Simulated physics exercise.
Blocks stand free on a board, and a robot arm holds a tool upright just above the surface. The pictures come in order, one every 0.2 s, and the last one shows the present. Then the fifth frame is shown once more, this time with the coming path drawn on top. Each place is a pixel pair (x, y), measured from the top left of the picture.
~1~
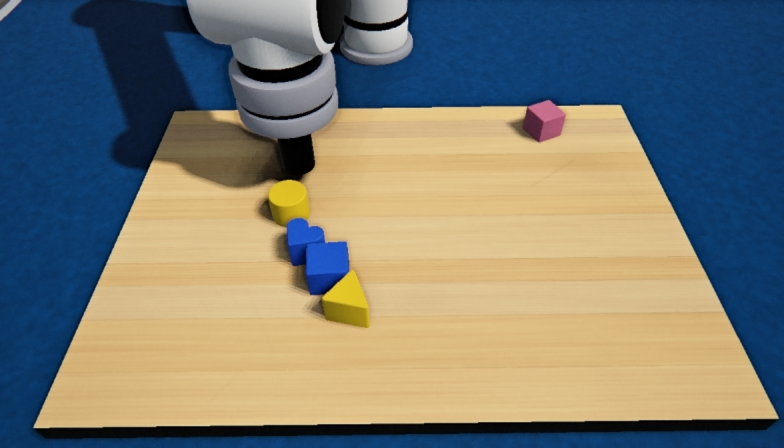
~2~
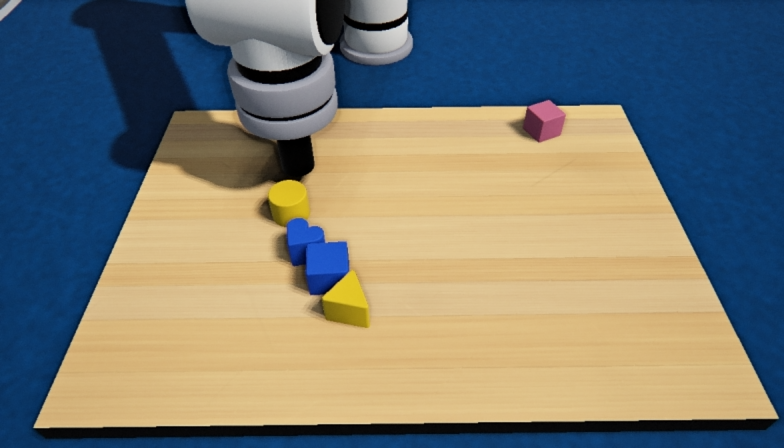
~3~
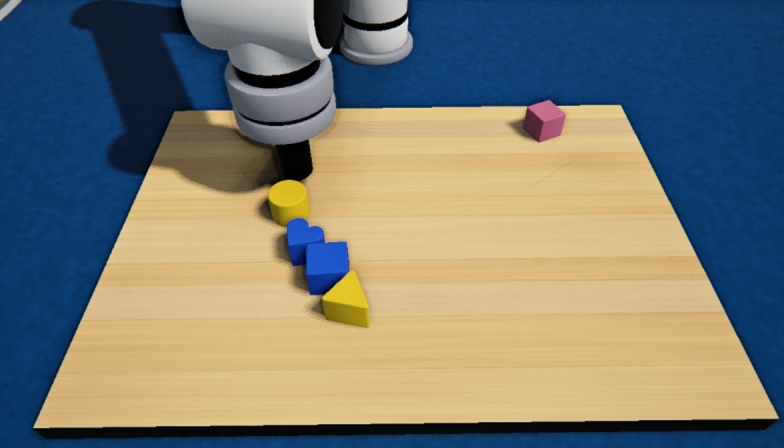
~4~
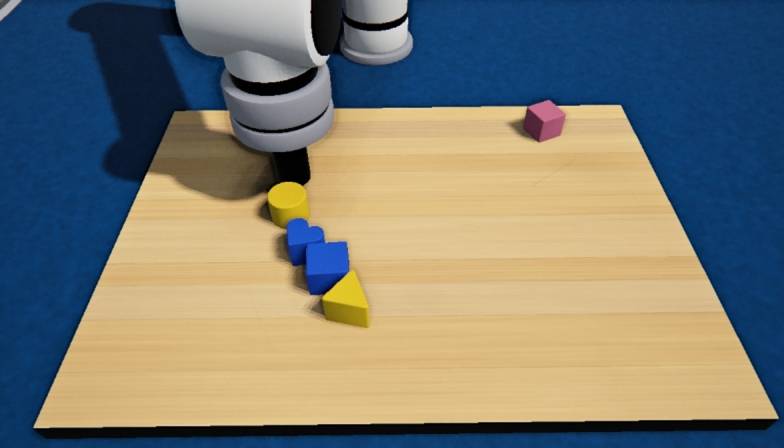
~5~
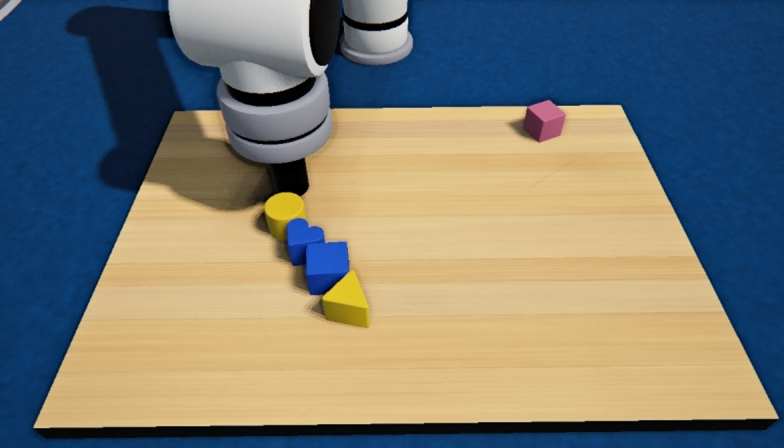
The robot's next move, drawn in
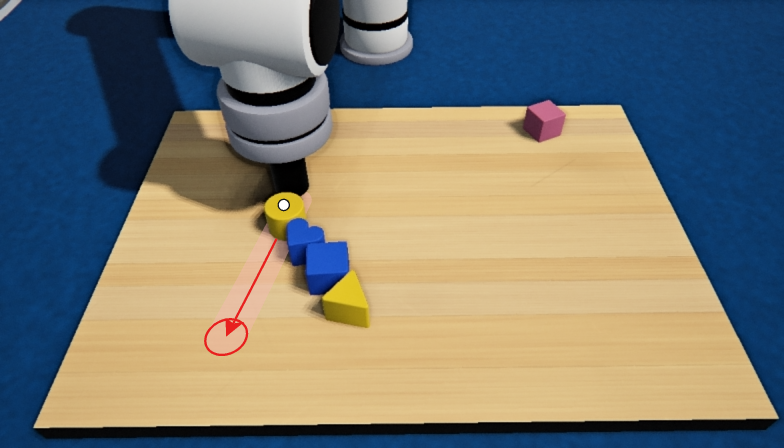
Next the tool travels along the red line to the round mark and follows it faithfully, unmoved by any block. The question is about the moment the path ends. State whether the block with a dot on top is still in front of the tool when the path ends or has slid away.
Expect to find it ahead of the tool.
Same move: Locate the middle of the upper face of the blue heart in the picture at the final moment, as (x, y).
I predict (286, 256).
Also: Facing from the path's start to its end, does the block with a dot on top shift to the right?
I'd say yes.
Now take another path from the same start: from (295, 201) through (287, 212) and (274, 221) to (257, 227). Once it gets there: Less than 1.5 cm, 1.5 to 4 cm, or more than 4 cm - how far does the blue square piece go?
It goes hardly anywhere, under 1.5 cm.
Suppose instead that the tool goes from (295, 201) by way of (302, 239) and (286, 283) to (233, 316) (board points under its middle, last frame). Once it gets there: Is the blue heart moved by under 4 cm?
Answer: No.
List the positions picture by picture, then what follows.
The first picture shows lower end of the tool (299, 165), tops of blocks, yellow circular block (287, 192), blue heart (302, 231), blue square piece (327, 257).
The second picture shows tool (299, 166), blocks as before.
The third picture shows tool (297, 171), blocks as before.
The fourth picture shows tool (294, 177), yellow circular block (286, 194).
The fifth picture shows tool (292, 187), yellow circular block (284, 205), blue heart (302, 231), blue square piece (327, 257).
The drawn path runs from (295, 201) to (226, 337); the dot is on the yellow circular block.
The first path, step by step. One third of the way, tool (272, 227); yellow circular block (253, 247); blue heart (288, 253), turned 100° anticlockwise; blue square piece (330, 260).
Two thirds of the way, tool (248, 273); yellow circular block (220, 296); blue heart (286, 256), turned 115° anticlockwise; blue square piece (330, 260).
At the end, tool (221, 324); yellow circular block (179, 347); blue heart (286, 256), turned 115° anticlockwise; blue square piece (330, 260).
